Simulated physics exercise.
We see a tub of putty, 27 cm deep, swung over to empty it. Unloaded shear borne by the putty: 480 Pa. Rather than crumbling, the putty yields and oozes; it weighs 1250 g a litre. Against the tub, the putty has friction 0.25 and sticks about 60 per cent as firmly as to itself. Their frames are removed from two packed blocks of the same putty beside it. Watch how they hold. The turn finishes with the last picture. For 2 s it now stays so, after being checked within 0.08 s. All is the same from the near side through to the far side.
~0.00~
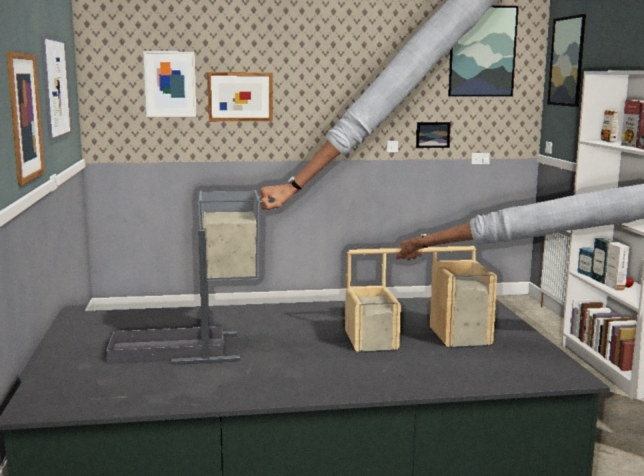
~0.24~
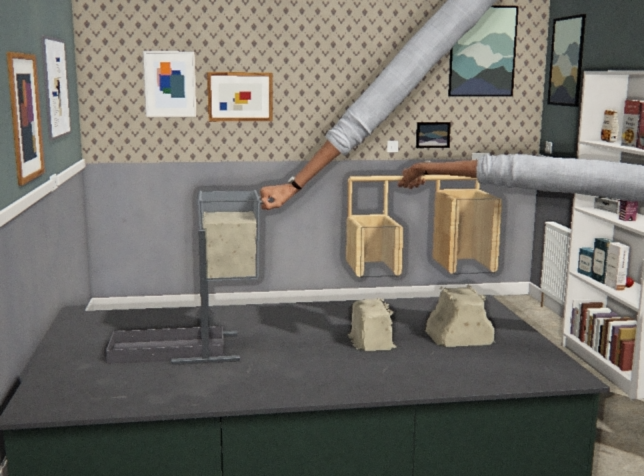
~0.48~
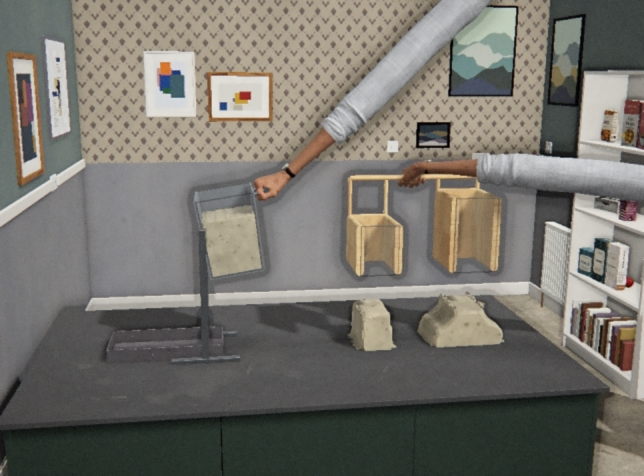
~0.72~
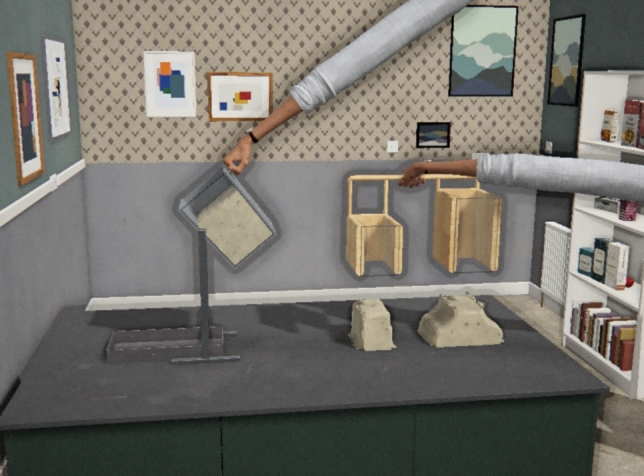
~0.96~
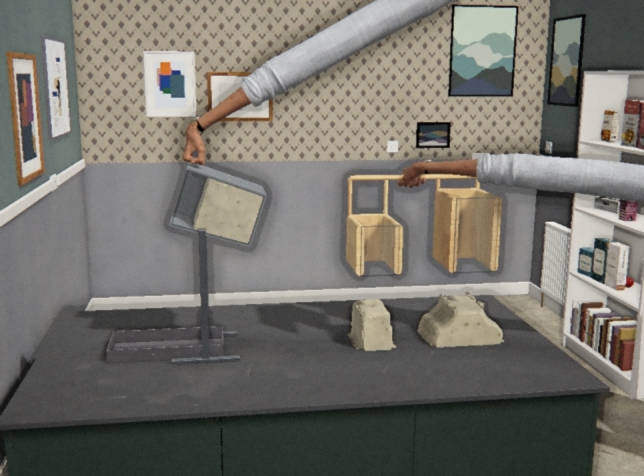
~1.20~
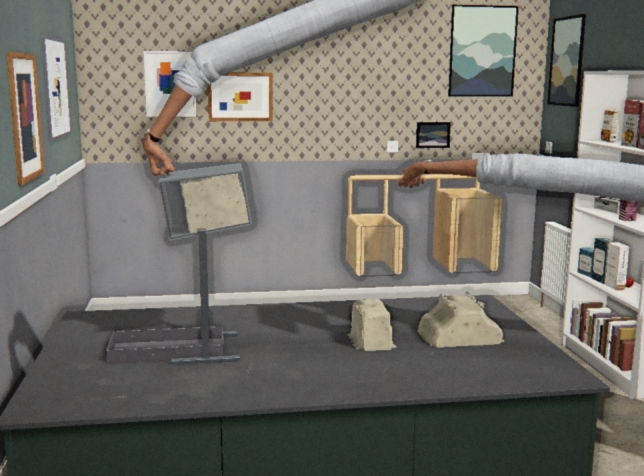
In a room with patterned wallpaper, a hand lifts joined wooden moulds off two pale putty blocks on a dark table, and the blocks settle, the right one slumping wider. Then another hand swings a grey tub of putty on a stand over leftward until it lies on its side.
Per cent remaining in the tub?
Roughly 63 %.
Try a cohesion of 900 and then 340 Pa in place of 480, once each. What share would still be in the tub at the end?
100 %, then 45 %.
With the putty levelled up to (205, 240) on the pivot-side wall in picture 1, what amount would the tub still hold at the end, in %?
Then about 100 %.
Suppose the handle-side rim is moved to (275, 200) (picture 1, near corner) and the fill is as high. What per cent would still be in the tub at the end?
In that case close to 45 %.
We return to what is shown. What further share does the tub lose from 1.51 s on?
Close to 25 % of the whole load.
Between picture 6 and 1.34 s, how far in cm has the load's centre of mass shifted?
I'd estimate roughly 3 centimetres.
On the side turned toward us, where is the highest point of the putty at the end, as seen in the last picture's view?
The highest point sits at around (199, 203).
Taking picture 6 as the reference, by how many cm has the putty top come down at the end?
9 cm.
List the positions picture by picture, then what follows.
Handle-side rim at (257, 200), tilt 0 degrees; top of the putty at (204, 223); blocks stand 15 cm, 23 cm (left to right), in the first frame.
Handle-side rim at (257, 200), tilt 0 degrees; top of the putty at (204, 223); blocks stand 14 cm, 18 cm (left to right), in the second frame.
Handle-side rim at (251, 192), tilt 9 degrees; top of the putty at (249, 215); blocks stand 14 cm, 15 cm (left to right), in the third frame.
Handle-side rim at (223, 173), tilt 39 degrees; top of the putty at (235, 194); blocks stand 14 cm, 15 cm (left to right), in the fourth frame.
Handle-side rim at (187, 170), tilt 72 degrees; top of the putty at (214, 181); blocks stand 14 cm, 15 cm (left to right), in the fifth frame.
Handle-side rim at (160, 183), tilt 98 degrees; top of the putty at (233, 175); blocks stand 14 cm, 15 cm (left to right), in the sixth frame.
After 1.34 s, the tub is at 98 degrees and holds 100 %.
After 1.51 s, the tub is at 98 degrees and holds 88 %.
After 1.68 s, the tub is at 98 degrees and holds 70 %.
After 1.85 s, the tub is at 98 degrees and holds 63 %.
After 3.20 s, at the end, the tub is at 98 degrees and holds 63 %.
